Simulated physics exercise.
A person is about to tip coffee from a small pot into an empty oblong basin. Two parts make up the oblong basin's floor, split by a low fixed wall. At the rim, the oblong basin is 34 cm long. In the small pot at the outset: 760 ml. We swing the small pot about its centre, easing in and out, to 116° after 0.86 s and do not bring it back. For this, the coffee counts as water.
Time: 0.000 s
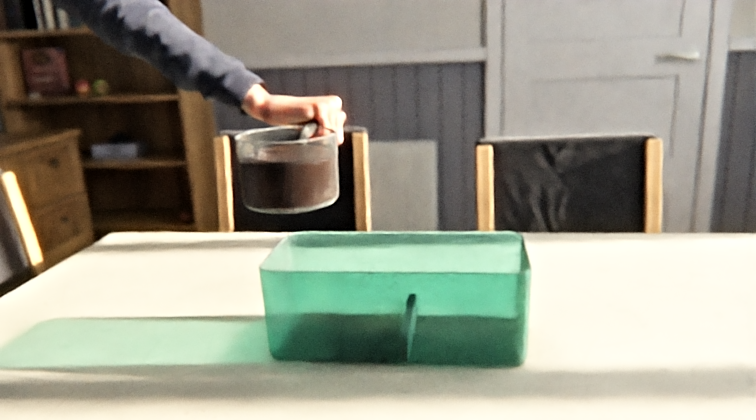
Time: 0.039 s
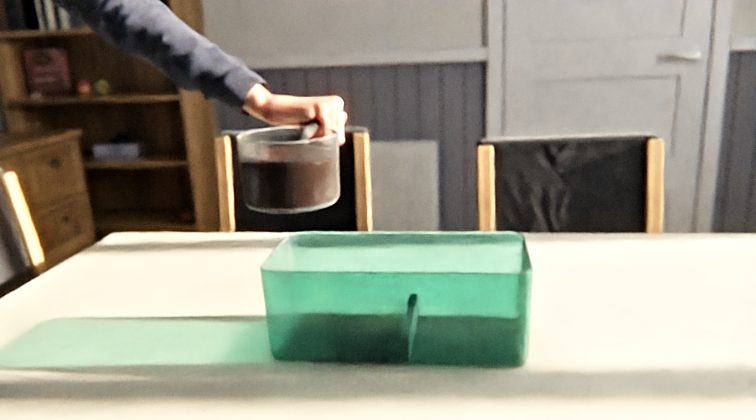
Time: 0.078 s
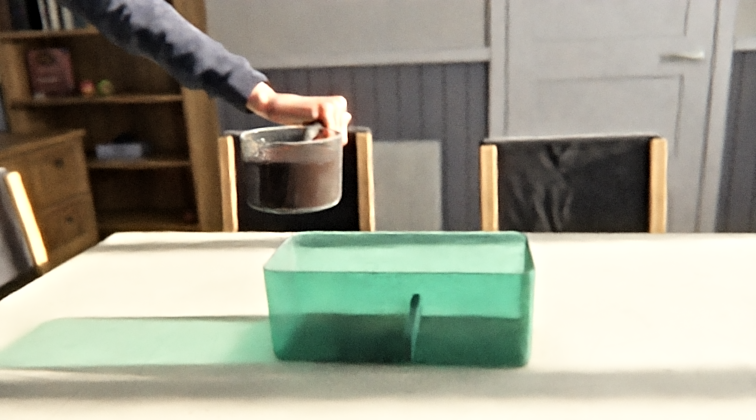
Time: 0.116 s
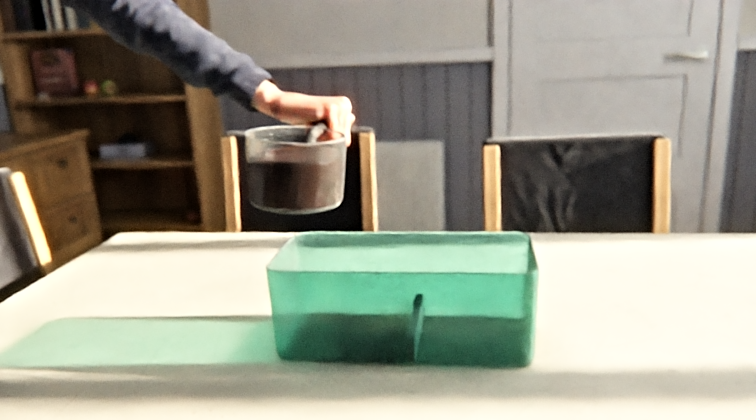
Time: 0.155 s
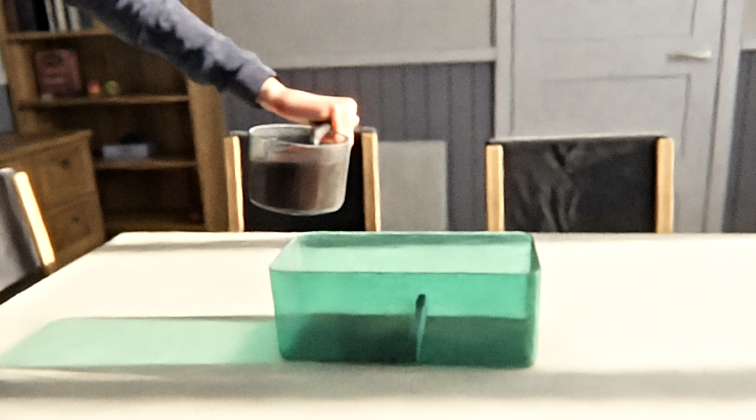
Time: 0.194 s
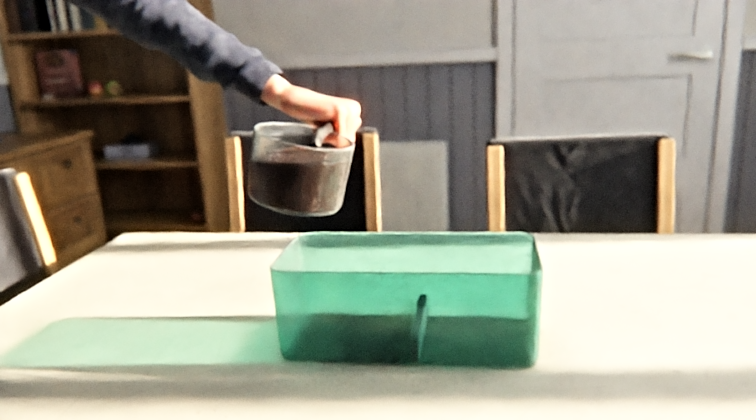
A hand holds a small glass pot of dark liquid above a green basin, tilting it slightly right.
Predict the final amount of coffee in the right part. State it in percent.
The right part ends with roughly 20 per cent.
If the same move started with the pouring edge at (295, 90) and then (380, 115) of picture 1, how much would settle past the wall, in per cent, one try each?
In order, 15 and 80 per cent.
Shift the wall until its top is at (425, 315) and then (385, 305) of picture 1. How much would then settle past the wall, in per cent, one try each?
15 in a hundred, followed by 50 in a hundred.
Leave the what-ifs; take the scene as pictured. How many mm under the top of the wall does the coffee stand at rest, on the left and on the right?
Near 10 mm for the left and near 26 mm for the right.
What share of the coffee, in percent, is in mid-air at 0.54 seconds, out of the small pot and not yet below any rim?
About 28 per cent.
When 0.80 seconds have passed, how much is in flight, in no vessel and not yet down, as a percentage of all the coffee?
8 per cent, roughly.
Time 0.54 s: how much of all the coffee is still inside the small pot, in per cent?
About 64 percent.
Then, 0.54 s in, the tilt is 81° and 64 per cent is still to pour, 8 is left of the wall and 0 right of it.
Then, 0.80 s in, the tilt is 115° and 9 per cent is still to pour, 70 is left of the wall and 13 right of it.
Then, 1.07 s in, the tilt is 116° and 0 per cent is still to pour, 79 is left of the wall and 18 right of it.
Then, 1.36 s in, the tilt is 116° and 0 per cent is still to pour, 79 is left of the wall and 20 right of it.
Finally, 78 per cent lies left of the wall, 20 right of it and 2 outside.
